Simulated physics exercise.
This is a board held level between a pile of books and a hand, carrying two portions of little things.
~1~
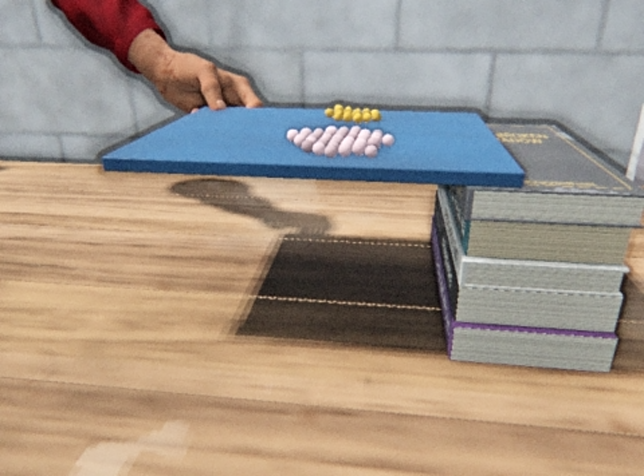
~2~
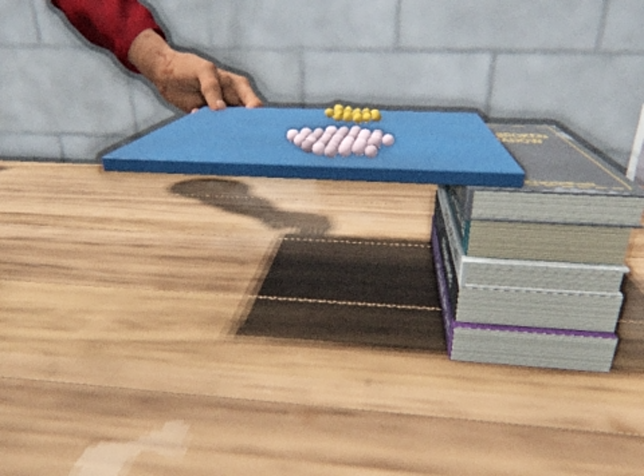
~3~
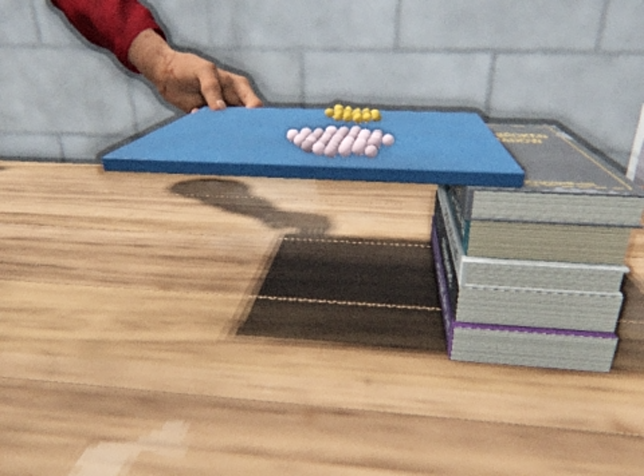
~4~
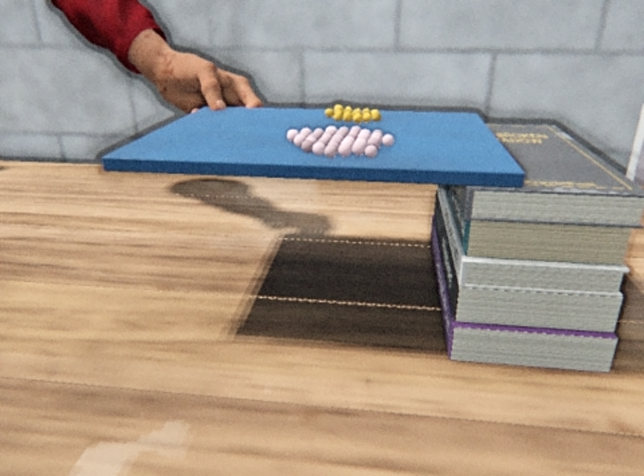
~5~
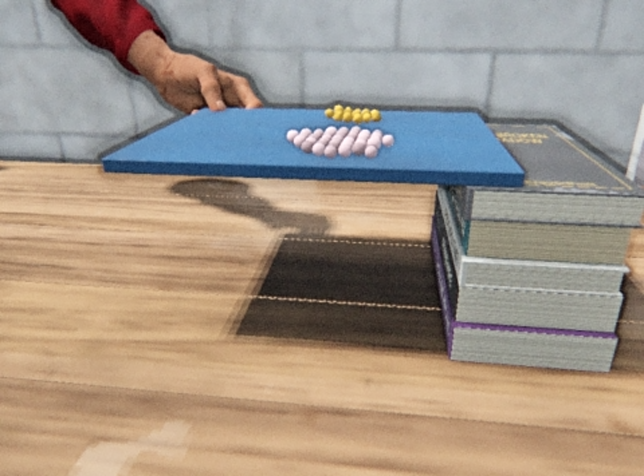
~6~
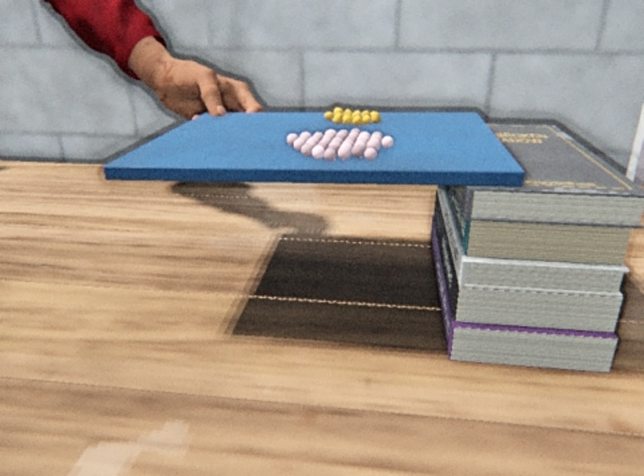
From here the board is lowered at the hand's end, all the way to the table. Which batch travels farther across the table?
It is the near batch.
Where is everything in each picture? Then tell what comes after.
The first picture shows held end of the board at (119, 162), level; book pile at (519, 163), tall, over half the board's length; near batch at (338, 141), some sugar pearls; far batch at (357, 114), a few puffed corn balls.
The second picture shows held end of the board at (119, 162), level; far batch at (357, 114).
The third picture shows held end of the board at (119, 162), level; near batch at (338, 141).
The fourth picture shows held end of the board at (119, 162), level; far batch at (357, 114).
The fifth picture shows held end of the board at (120, 163), level; near batch at (338, 141).
The sixth picture shows held end of the board at (121, 170), down by 2°; book pile at (519, 163); near batch at (337, 144), not moving; far batch at (357, 117), not moving.
Then, 0.47 s after the last picture, board sloping at 14°; near batch all still on the board; far batch all still on the board.
Then, 0.96 s after the last picture, board sloping at 28°; near batch mostly up to a board's length out; far batch all still on the board.
Then, 1.56 s after the last picture, board resting at 32°; near batch mostly one to two board lengths out, a small part gone off the table; far batch mostly less than half a board's length out.
By the end, board resting at 32°; near batch mostly more than two board lengths out, about half gone off the table; far batch mostly less than half a board's length out; the near batch has gone farther.
